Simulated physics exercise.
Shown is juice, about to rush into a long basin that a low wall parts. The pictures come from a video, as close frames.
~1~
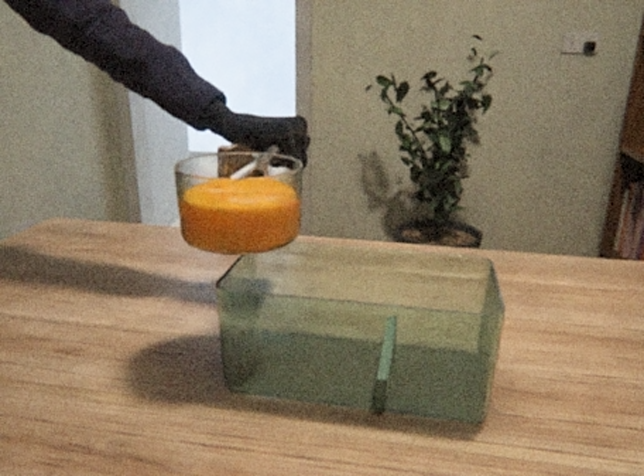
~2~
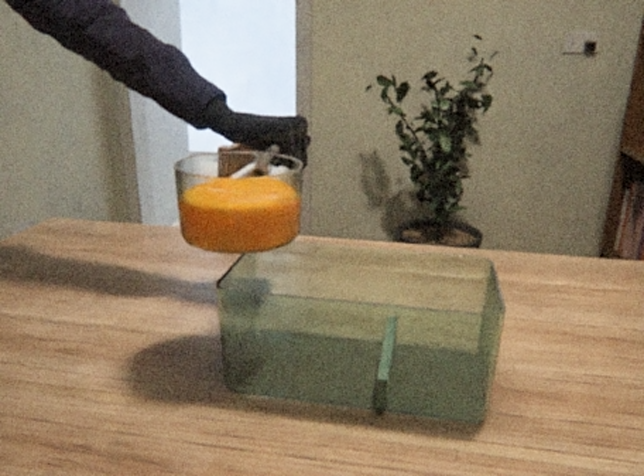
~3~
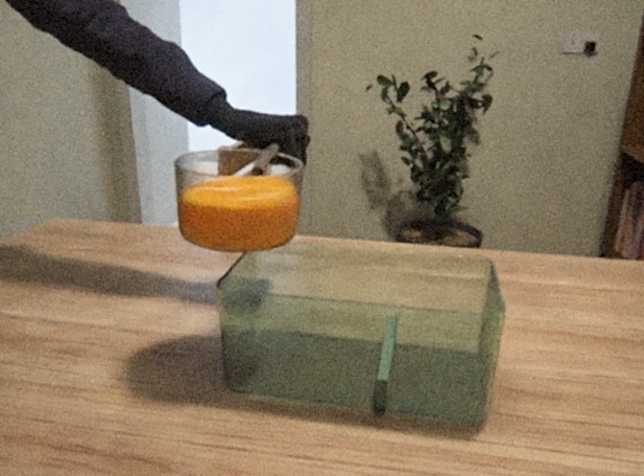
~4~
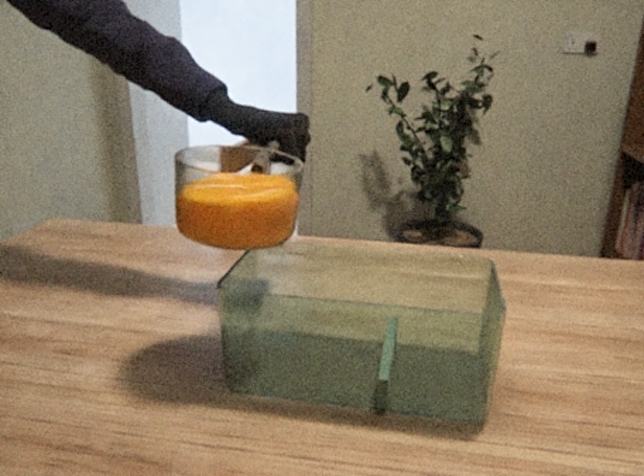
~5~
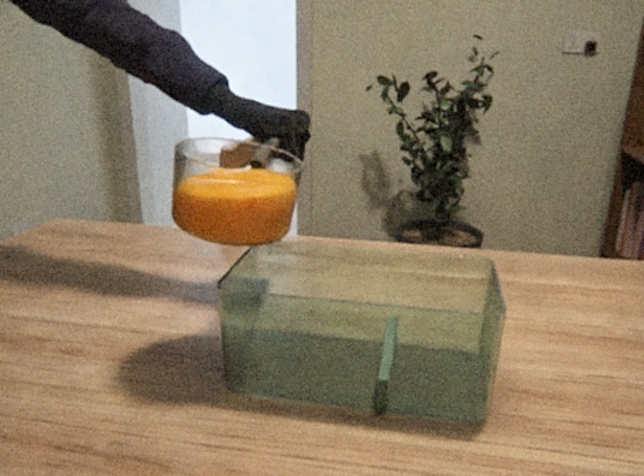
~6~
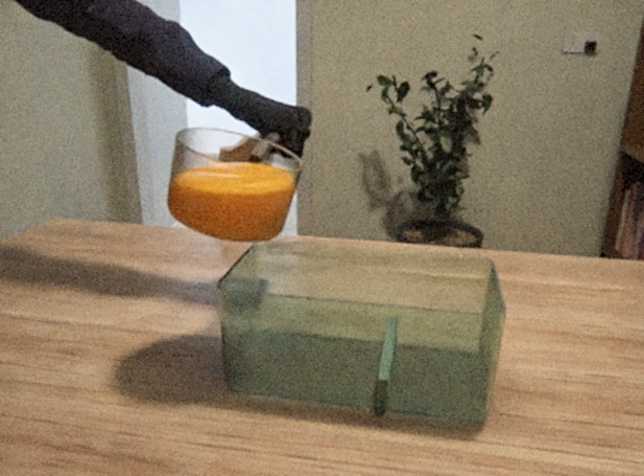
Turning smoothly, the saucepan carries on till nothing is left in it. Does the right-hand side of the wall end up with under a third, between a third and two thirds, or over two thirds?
Honestly, the portion right of the wall is middling, a third to two thirds.
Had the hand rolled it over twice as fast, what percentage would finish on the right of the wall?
I'd put it at some 50 percent.
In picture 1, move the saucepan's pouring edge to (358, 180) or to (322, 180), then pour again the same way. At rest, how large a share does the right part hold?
Start one gives close to 75 percent, start two close to 80 percent.
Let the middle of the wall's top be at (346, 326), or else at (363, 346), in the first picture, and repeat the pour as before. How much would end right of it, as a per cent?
In turn some 90 and 80 in a hundred.
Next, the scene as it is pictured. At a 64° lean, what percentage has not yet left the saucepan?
About 80 per cent.
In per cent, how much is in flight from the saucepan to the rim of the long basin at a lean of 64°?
20 %.
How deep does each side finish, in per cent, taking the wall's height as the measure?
Once it is still, the left part shows 30 per cent and the right part 70.
A moment on, the tilt is 64° and 78 per cent is still to pour, 1 is left of the wall and 0 right of it.
Next, the tilt is 90° and 25 per cent is still to pour, 19 is left of the wall and 32 right of it.
Then the tilt is 93° and 5 per cent is still to pour, 34 is left of the wall and 54 right of it.
Later the tilt is 93° and 1 per cent is still to pour, 43 is left of the wall and 54 right of it.
In the end 44 per cent lies left of the wall, 55 right of it and 1 outside.
